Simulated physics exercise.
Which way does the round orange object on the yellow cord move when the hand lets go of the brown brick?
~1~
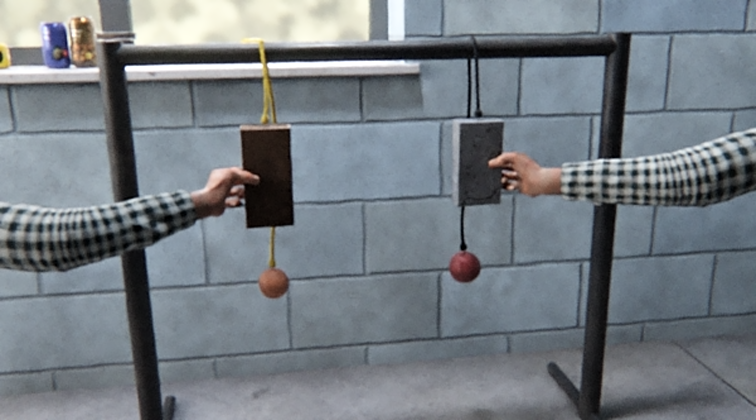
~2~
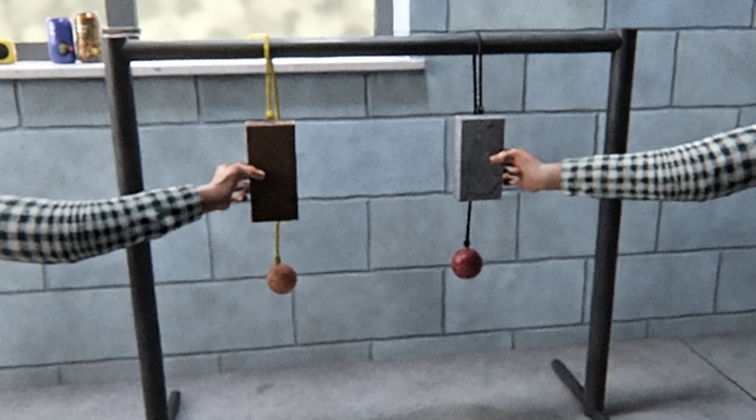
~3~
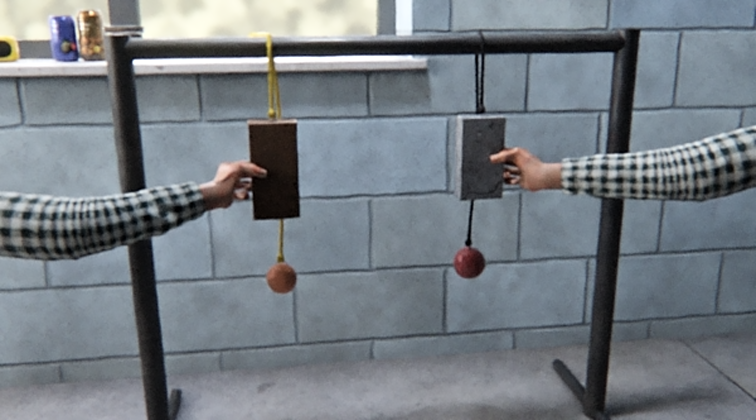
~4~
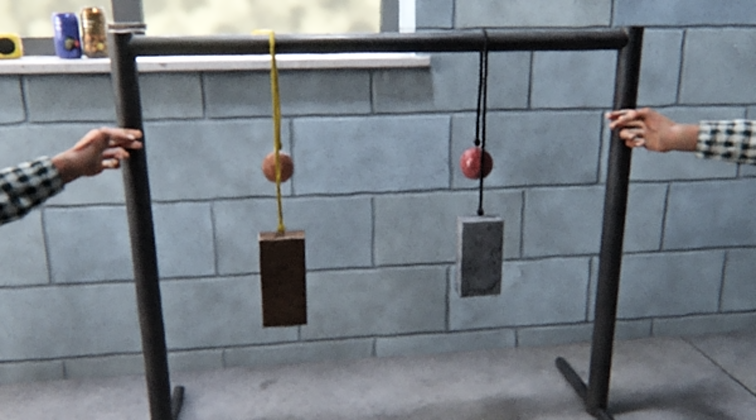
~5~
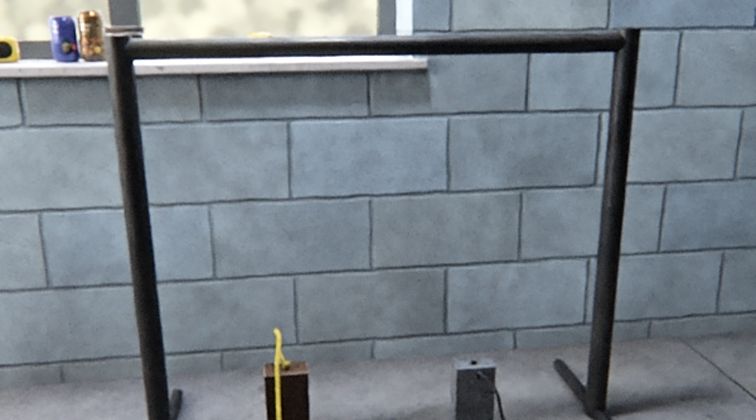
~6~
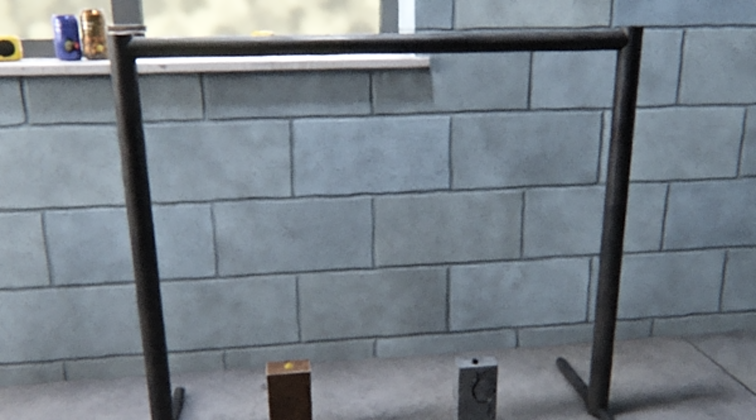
The round orange object moves up toward the rail as the brown brick drops.
